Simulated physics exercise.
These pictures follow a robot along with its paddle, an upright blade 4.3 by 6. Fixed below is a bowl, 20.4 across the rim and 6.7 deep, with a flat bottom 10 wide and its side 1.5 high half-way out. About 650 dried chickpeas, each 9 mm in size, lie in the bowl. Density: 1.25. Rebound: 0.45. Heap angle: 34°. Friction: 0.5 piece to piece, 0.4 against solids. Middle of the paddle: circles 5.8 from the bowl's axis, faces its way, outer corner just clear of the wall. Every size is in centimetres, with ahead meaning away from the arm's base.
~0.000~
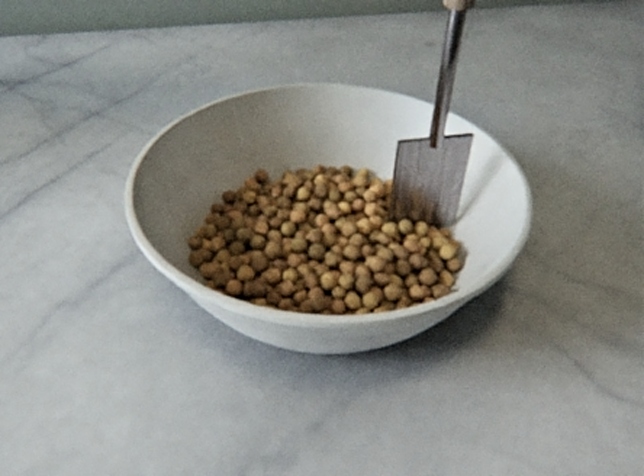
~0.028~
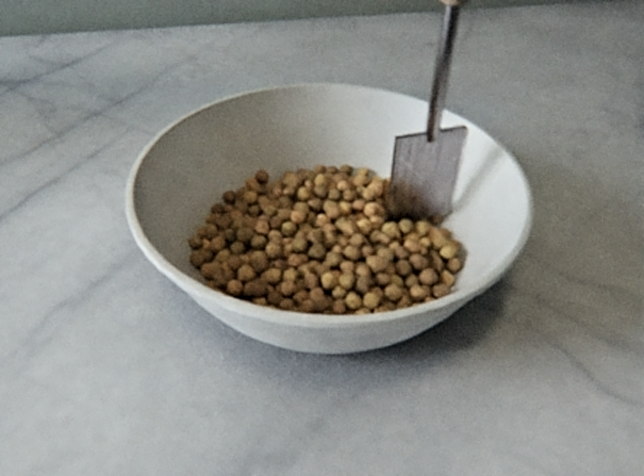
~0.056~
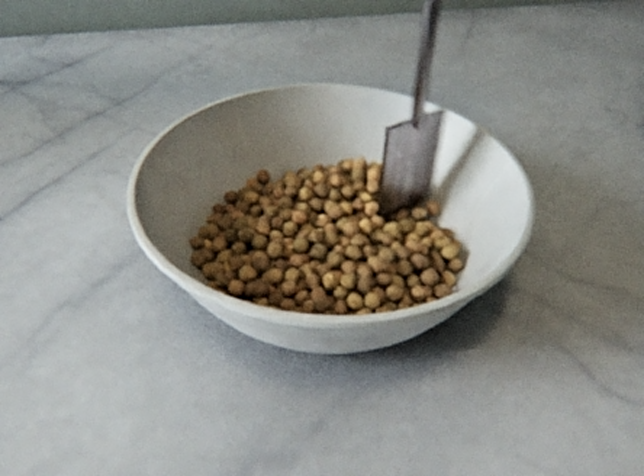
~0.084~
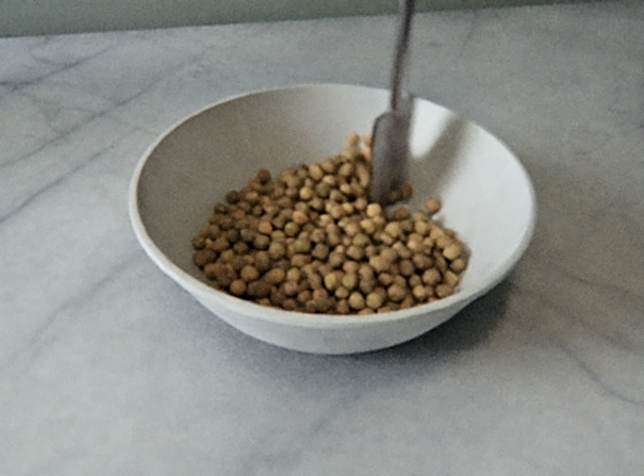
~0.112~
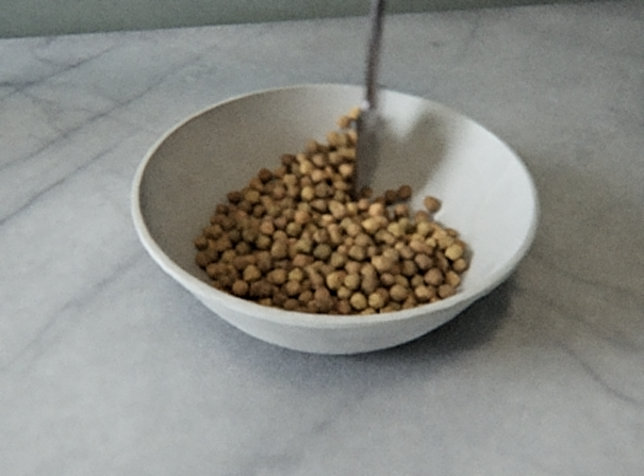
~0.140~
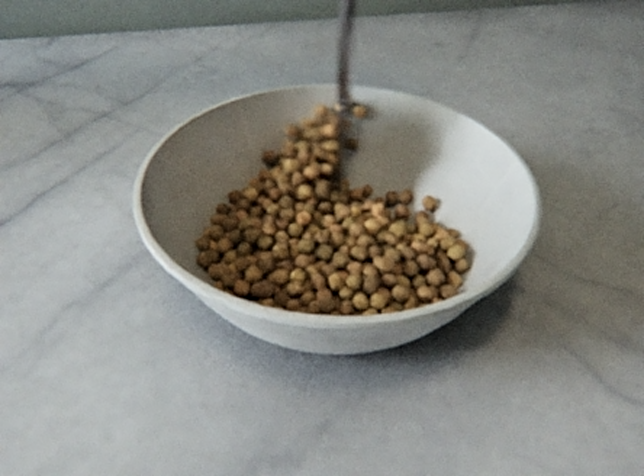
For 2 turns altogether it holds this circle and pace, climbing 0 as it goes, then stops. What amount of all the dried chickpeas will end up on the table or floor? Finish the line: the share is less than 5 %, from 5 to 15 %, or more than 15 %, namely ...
The share is from 5 to 15 %.
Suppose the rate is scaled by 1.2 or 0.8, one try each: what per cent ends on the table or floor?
It would be some 15 and 5 percent respectively.
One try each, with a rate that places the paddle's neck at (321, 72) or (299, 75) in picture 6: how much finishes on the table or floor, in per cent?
About 15 per cent, then about 20 per cent.
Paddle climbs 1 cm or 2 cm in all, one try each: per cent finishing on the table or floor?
About 0 and 0 per cent.
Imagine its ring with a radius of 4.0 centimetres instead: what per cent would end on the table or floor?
Then about 0 per cent.
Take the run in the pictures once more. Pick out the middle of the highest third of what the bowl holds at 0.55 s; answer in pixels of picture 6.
I'd point to somewhere close to (440, 227).
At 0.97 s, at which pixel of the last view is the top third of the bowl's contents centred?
The centre is close to (295, 295).
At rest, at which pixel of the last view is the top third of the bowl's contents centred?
In the final view it lies around (379, 203).
After 0.55 s, 327° round, highest piece 8 above the table; 635 in the bowl, 9 on the table or floor, 5 in flight or on the tool.
After 0.97 s, 221° round, highest piece 8 above the table; 614 in the bowl, 27 on the table or floor, 8 in flight or on the tool.
After 1.38 s, 0° round, highest piece 5 above the table; 590 in the bowl, 59 on the table or floor.
After 2.08 s, 0° round, highest piece 5 above the table; 590 in the bowl, 59 on the table or floor.
In the end, 590 in the bowl, 59 on the table or floor. That is 9 % on the table or floor.
